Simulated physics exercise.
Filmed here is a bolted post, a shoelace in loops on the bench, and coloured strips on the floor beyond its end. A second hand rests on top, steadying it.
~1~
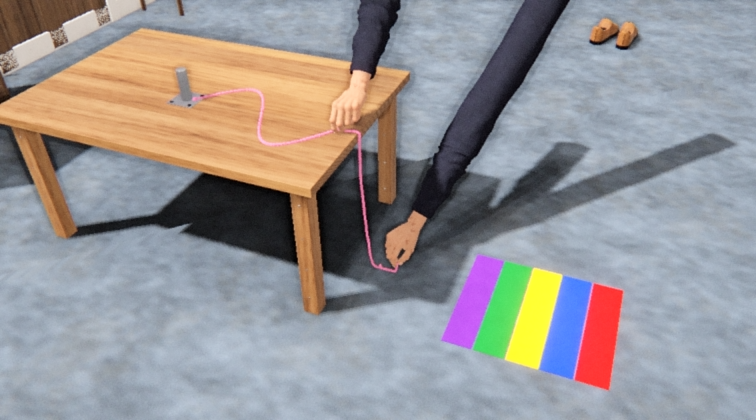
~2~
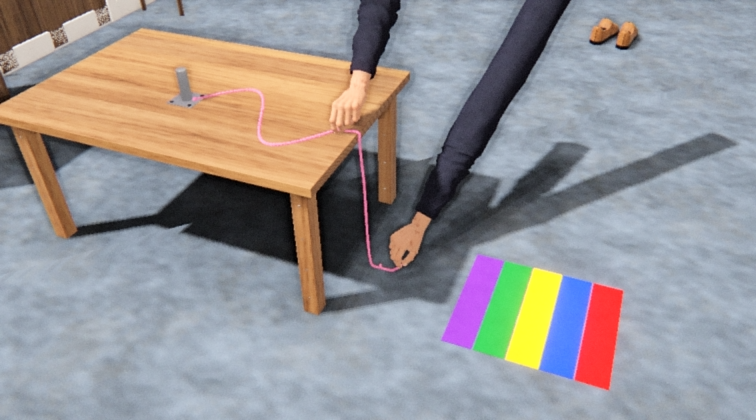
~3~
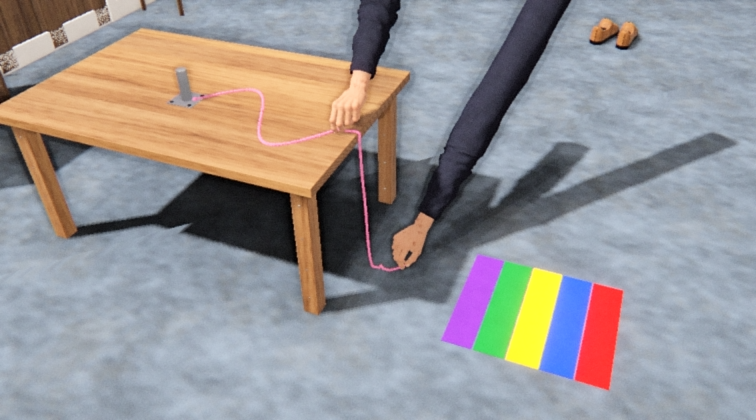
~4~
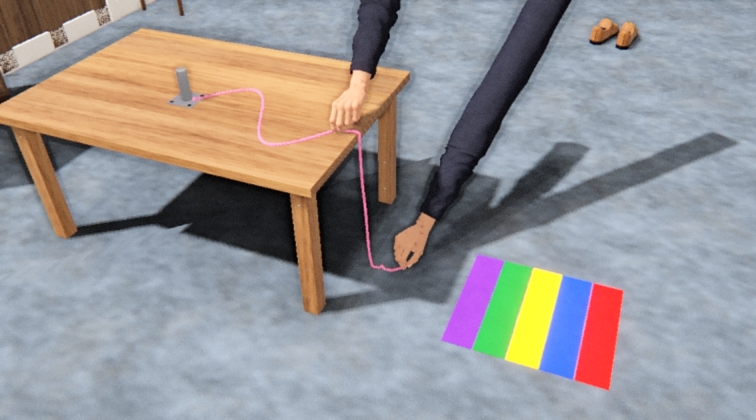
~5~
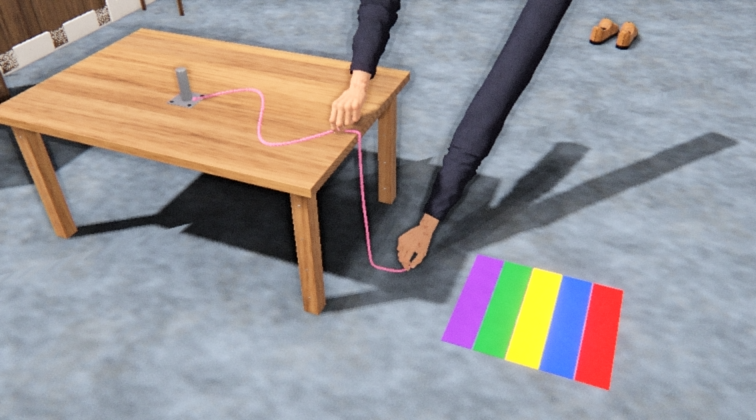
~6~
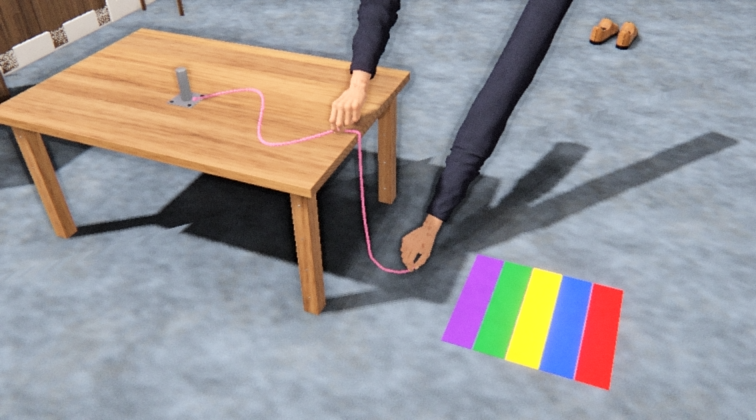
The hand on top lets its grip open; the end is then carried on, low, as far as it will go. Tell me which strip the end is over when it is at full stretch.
It is over the red strip.
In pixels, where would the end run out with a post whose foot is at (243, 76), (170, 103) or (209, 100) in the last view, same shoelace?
(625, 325), (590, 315) and (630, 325).
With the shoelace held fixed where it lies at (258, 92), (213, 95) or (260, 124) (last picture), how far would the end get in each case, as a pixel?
About (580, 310), (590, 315) and (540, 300).
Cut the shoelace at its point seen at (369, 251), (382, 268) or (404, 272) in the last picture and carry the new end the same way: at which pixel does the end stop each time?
I'd expect it near (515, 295) on the first try, near (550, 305) on the second and near (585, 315) on the third.
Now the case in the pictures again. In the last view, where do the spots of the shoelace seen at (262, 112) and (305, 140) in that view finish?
End: (292, 121) and then (383, 158).
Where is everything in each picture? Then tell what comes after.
In the first picture, end (397, 264); purple (463, 327); green (494, 336); yellow (527, 346); blue (560, 355); red (595, 365).
In the second picture, end (402, 265); shoelace through (229, 92) (262, 110) (274, 145) (346, 131) (364, 190) (369, 248).
In the third picture, end (404, 265).
In the fourth picture, end (406, 266); shoelace through (229, 92) (262, 110) (274, 145) (346, 131) (363, 189) (369, 248).
In the fifth picture, end (410, 267).
In the sixth picture, end (413, 268); shoelace through (229, 92) (262, 110) (274, 145) (346, 131) (362, 189) (369, 248).
Early on, end near (545, 302); over yellow.
Midway, end near (582, 312); over blue.
At the end of the slack, end near (604, 318); over red. The end stops over the red strip.
